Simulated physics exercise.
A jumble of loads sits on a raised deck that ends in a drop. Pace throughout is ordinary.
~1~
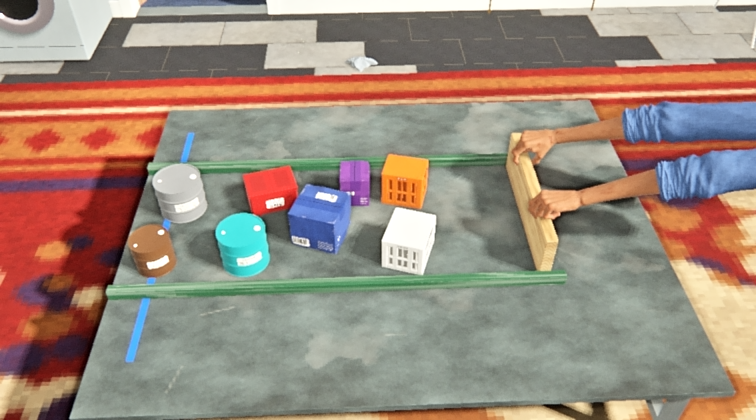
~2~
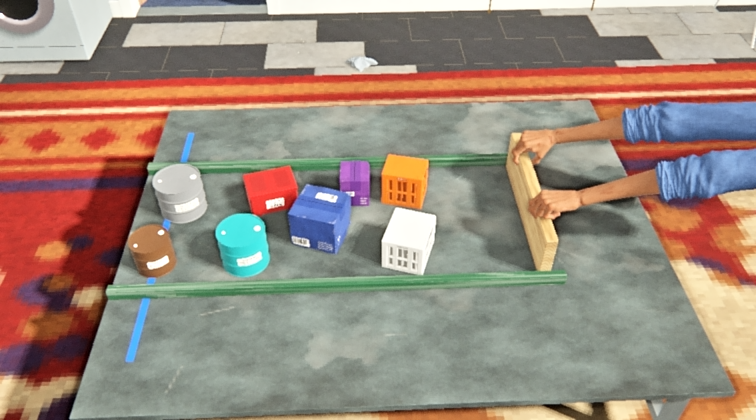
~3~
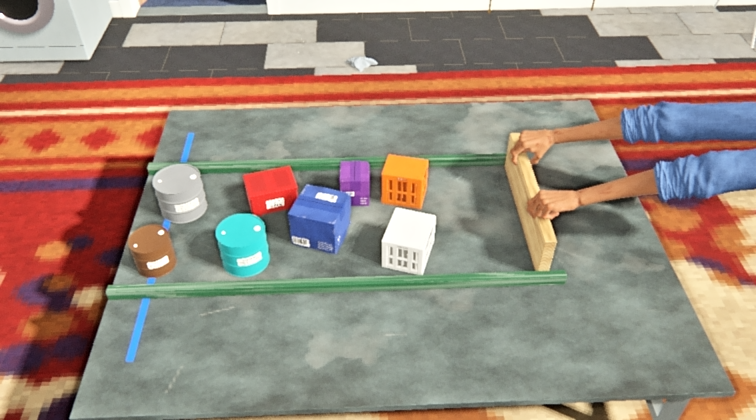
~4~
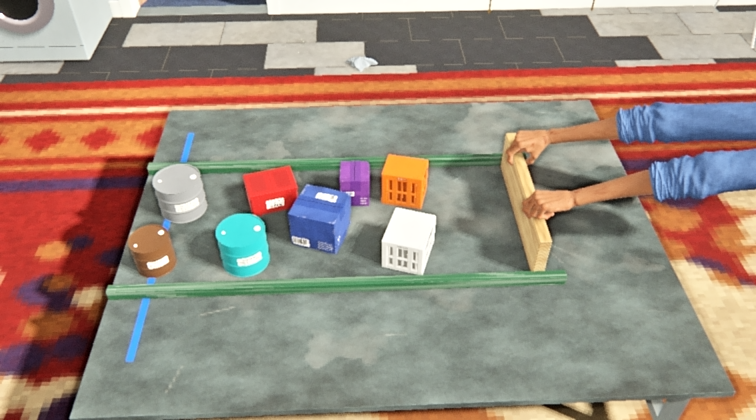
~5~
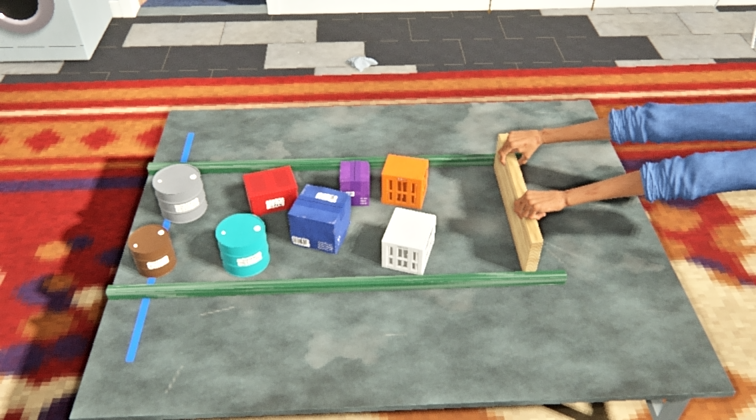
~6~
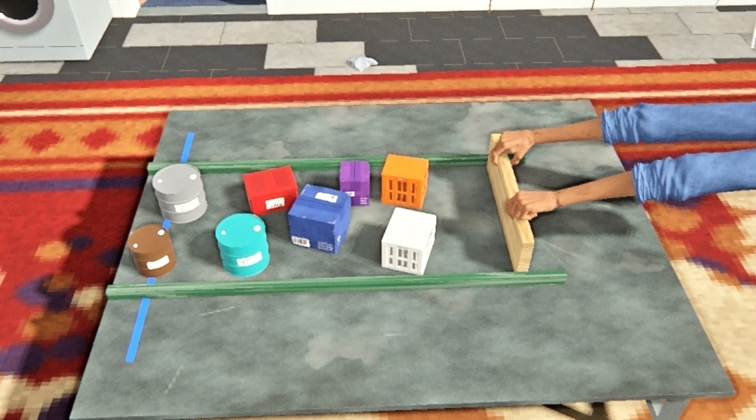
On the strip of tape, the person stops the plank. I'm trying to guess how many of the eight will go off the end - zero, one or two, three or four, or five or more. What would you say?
I would say five or more.
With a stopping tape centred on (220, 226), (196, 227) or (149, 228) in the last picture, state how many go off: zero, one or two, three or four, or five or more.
Three to four; three or four; more than four.
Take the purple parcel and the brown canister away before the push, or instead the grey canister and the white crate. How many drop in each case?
That makes 4 fallen, then 4 fallen in the other try.
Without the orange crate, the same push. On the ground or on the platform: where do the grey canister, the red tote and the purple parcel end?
The grey canister drops off, the red tote tumbles off, the purple parcel stays on.
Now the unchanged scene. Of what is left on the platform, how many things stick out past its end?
The total here is 2.
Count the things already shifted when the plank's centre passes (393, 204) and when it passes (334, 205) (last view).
First 3, then 5.
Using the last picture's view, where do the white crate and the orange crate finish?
They end up close to (130, 256) and (148, 192).
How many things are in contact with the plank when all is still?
That comes to 2.
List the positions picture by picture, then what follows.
In the first frame, brown canister (153, 251); grey canister (180, 193); turquoise canister (243, 245); plank (529, 200); tape (166, 227).
In the second frame, grey canister (181, 193); orange crate (405, 182).
In the third frame, turquoise canister (243, 245); red tote (271, 192).
In the fourth frame, brown canister (153, 251); plank (523, 200).
In the fifth frame, grey canister (181, 193); purple parcel (355, 184).
In the sixth frame, brown canister (153, 251); grey canister (181, 193); turquoise canister (243, 245); plank (508, 200); tape (166, 227).
A little later, none off yet; brown canister at rest near (153, 251); grey canister at rest near (181, 193); turquoise canister at rest near (243, 245).
When it is over, the number that fall off is five or more; down, purple parcel, blue parcel, red tote, turquoise canister, grey canister and brown canister.
